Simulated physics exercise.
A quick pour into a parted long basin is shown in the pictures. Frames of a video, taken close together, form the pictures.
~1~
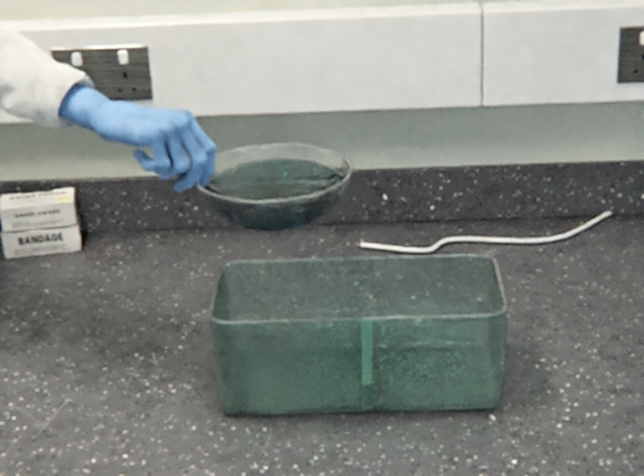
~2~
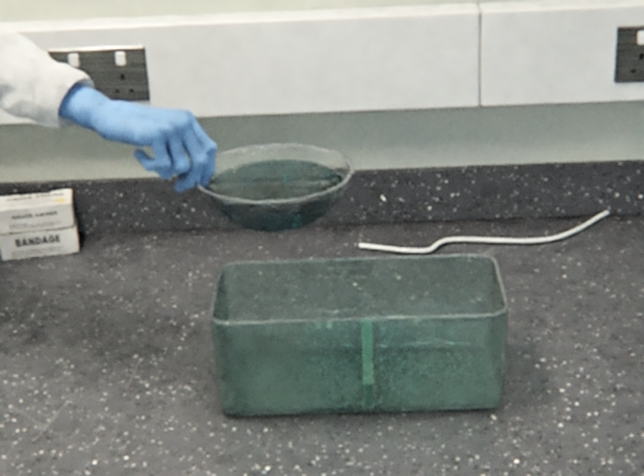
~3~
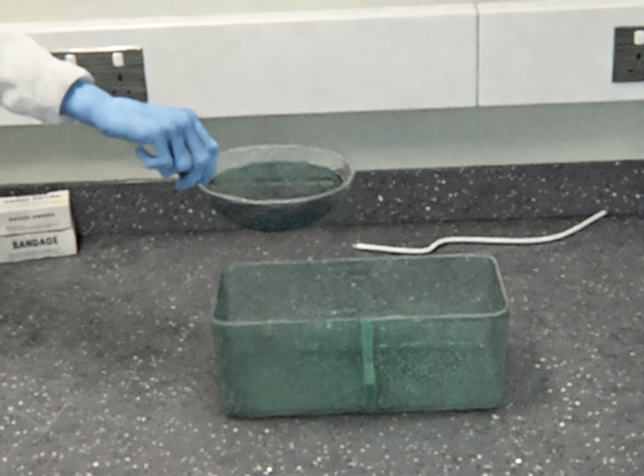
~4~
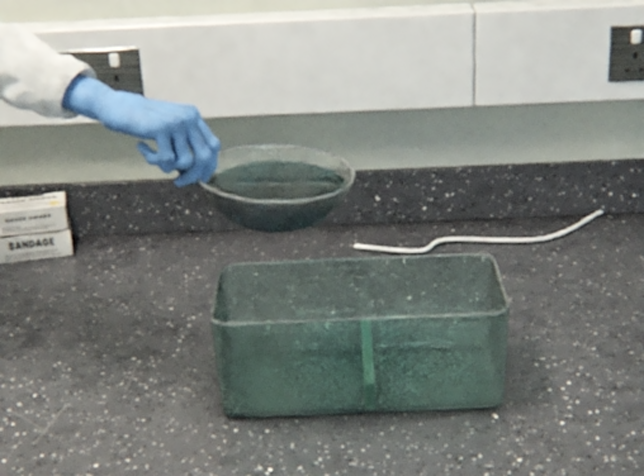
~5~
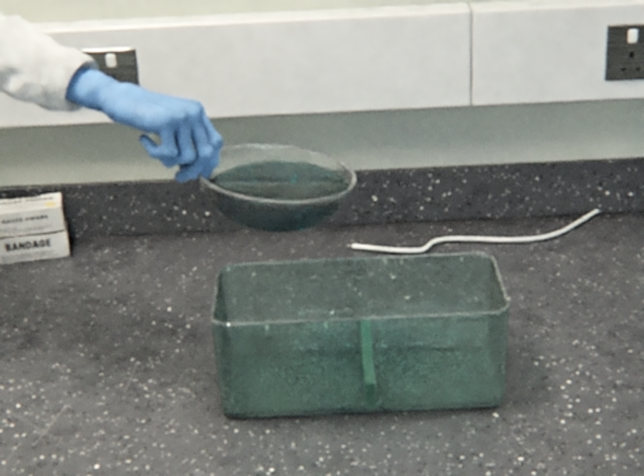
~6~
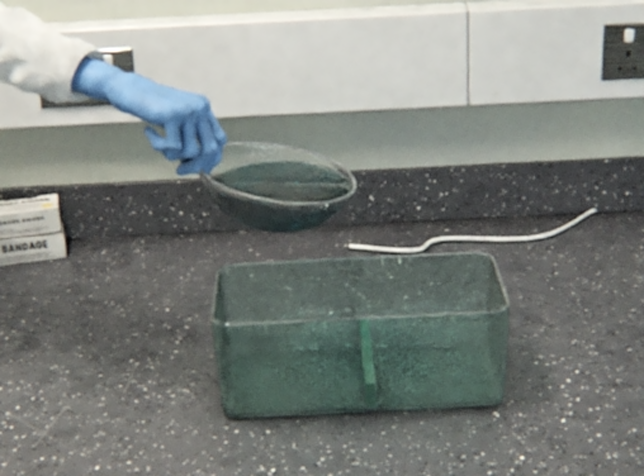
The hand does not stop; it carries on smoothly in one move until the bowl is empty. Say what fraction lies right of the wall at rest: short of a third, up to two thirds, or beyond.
The share right of the wall lands past the two-thirds mark.
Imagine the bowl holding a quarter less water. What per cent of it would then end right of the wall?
It works out near 80 percent.
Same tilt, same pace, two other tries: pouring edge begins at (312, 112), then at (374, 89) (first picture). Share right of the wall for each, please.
Close to 70 in a hundred, and close to 90 in a hundred.
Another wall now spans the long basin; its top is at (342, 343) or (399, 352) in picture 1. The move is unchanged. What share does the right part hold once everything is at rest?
The first position gives around 95 percent, the second around 60 percent.
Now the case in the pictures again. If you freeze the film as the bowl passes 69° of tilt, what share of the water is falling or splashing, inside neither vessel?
Some 30 per cent, I'd say.
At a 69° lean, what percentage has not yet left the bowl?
Around 15 in a hundred.
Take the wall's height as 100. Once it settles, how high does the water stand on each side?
Left 10 %, right 70 %.
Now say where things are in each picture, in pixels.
In the first frame, tilt 0°; pouring edge (352, 170); surface from (203, 183) to (346, 178); the long basin's rim runs from (216, 292) to (501, 284); the wall's top is at (367, 353).
In the second frame, tilt 0°; pouring edge (352, 171); surface from (204, 184) to (346, 179).
In the third frame, tilt 2°; pouring edge (354, 173); surface from (205, 184) to (346, 180).
In the fourth frame, tilt 4°; pouring edge (354, 176); surface from (205, 182) to (347, 182).
In the fifth frame, tilt 8°; pouring edge (355, 180); surface from (207, 182) to (350, 182).
In the sixth frame, tilt 12°; pouring edge (355, 185); surface from (210, 182) to (351, 183).
A moment on, the tilt is 69° and 17 per cent is still to pour, 1 is left of the wall and 53 right of it.
Next, the tilt is 108° and 0 per cent is still to pour, 16 is left of the wall and 84 right of it.
Then the tilt is 118° and 0 per cent is still to pour, 16 is left of the wall and 84 right of it.
Later the tilt is 118° and 0 per cent is still to pour, 16 is left of the wall and 84 right of it.
At rest 16 per cent lies left of the wall, 84 right of it and 0 outside.
